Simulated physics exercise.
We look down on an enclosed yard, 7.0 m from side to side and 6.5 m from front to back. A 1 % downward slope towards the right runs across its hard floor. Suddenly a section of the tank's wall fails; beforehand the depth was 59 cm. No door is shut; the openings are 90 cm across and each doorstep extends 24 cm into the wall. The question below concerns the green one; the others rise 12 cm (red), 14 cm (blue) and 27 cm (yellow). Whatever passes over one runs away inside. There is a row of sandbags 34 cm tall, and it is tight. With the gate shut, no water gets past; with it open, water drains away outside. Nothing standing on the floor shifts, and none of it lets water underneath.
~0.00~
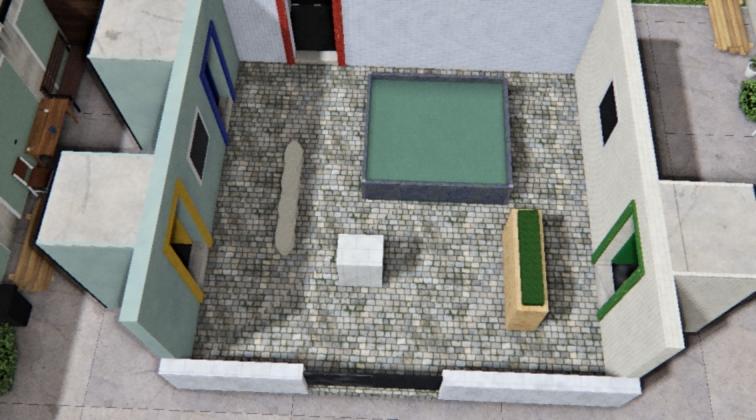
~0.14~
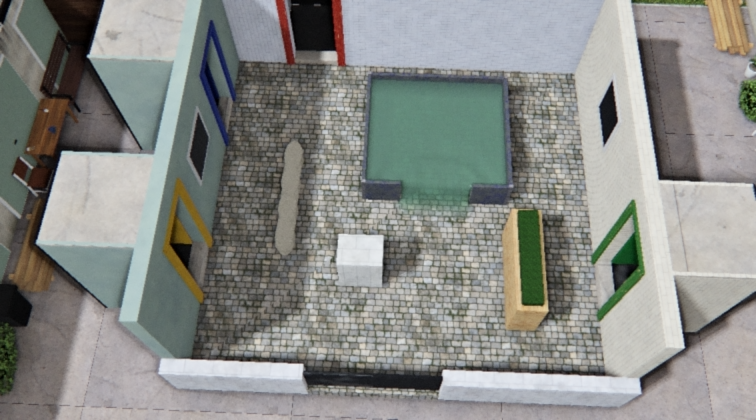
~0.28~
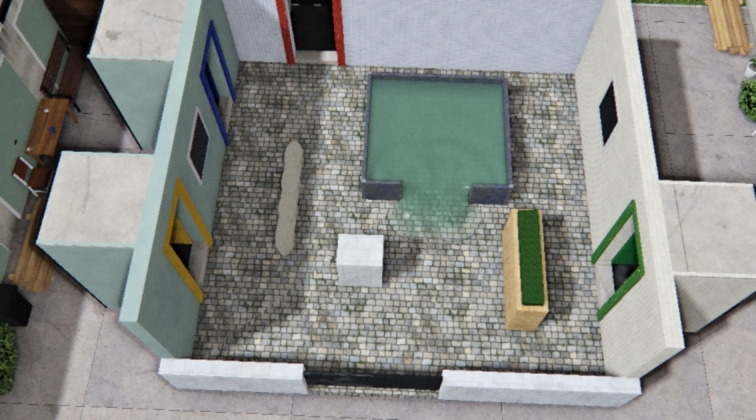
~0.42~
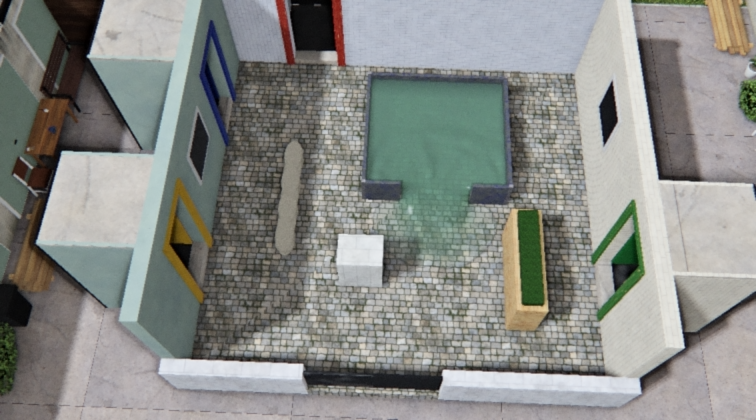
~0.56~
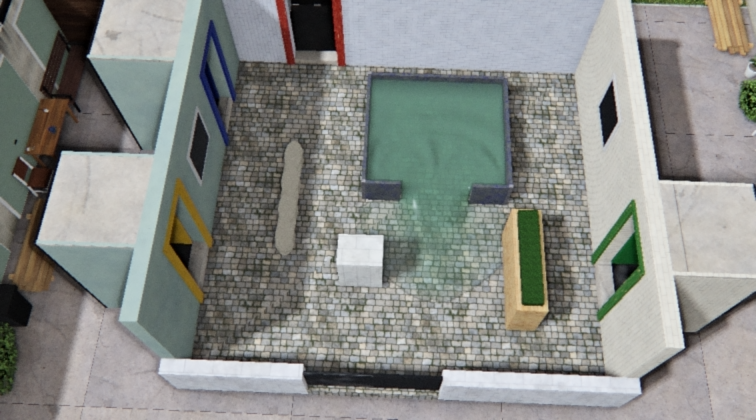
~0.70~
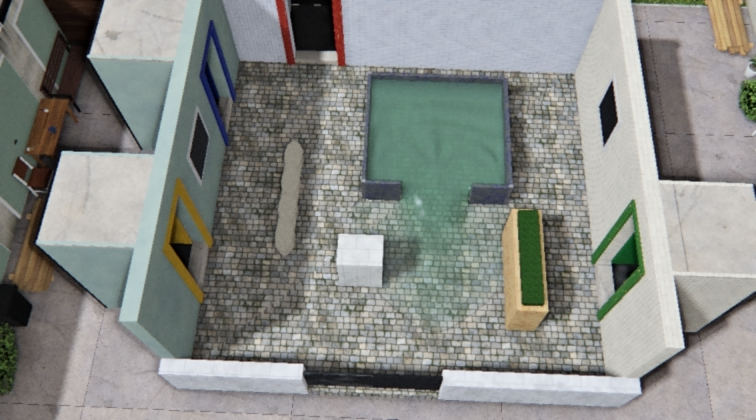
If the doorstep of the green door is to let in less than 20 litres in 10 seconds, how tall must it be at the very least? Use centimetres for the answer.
At the very least, close to 7.5 cm.
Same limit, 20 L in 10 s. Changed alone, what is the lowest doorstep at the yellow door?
Yellow would need about 8.5 cm on its own.
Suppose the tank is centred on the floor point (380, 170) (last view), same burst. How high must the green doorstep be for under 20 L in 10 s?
6.5 cm, give or take.
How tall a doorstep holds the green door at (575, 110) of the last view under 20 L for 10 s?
It needs about 9.0 cm.
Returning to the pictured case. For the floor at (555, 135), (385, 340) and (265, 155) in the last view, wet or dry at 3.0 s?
In turn: Still dry, flooded, dry.
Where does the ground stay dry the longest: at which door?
Red.
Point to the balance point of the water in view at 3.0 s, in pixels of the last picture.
The balance point sits at roughly (431, 223).
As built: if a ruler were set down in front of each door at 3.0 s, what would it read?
Centimetres: Green = 7, red = 0, blue = 0, yellow = 0.
After 1.4 s water covers 20 % of the floor, deepest (36 cm) near (437, 208); it has not reached the green door.
After 3.0 s water covers 40 % of the floor, deepest (32 cm) near (501, 384); 7 cm at the green door, 0 litres in over its 22 cm doorstep.
After 10.0 s water covers 95 % of the floor, deepest (16 cm) near (360, 66); 9 cm at the green door, 0 litres in over its 22 cm doorstep.
At the green door as built, the water arrived by 2.8 s and peaked near 11 cm at 7.2 s.
Run again over the same 10 s with other heights there, 36 litres in over 6 cm, 6 litres over 9.5 cm. The limit of 20 litres is kept from about 7.5 cm up.
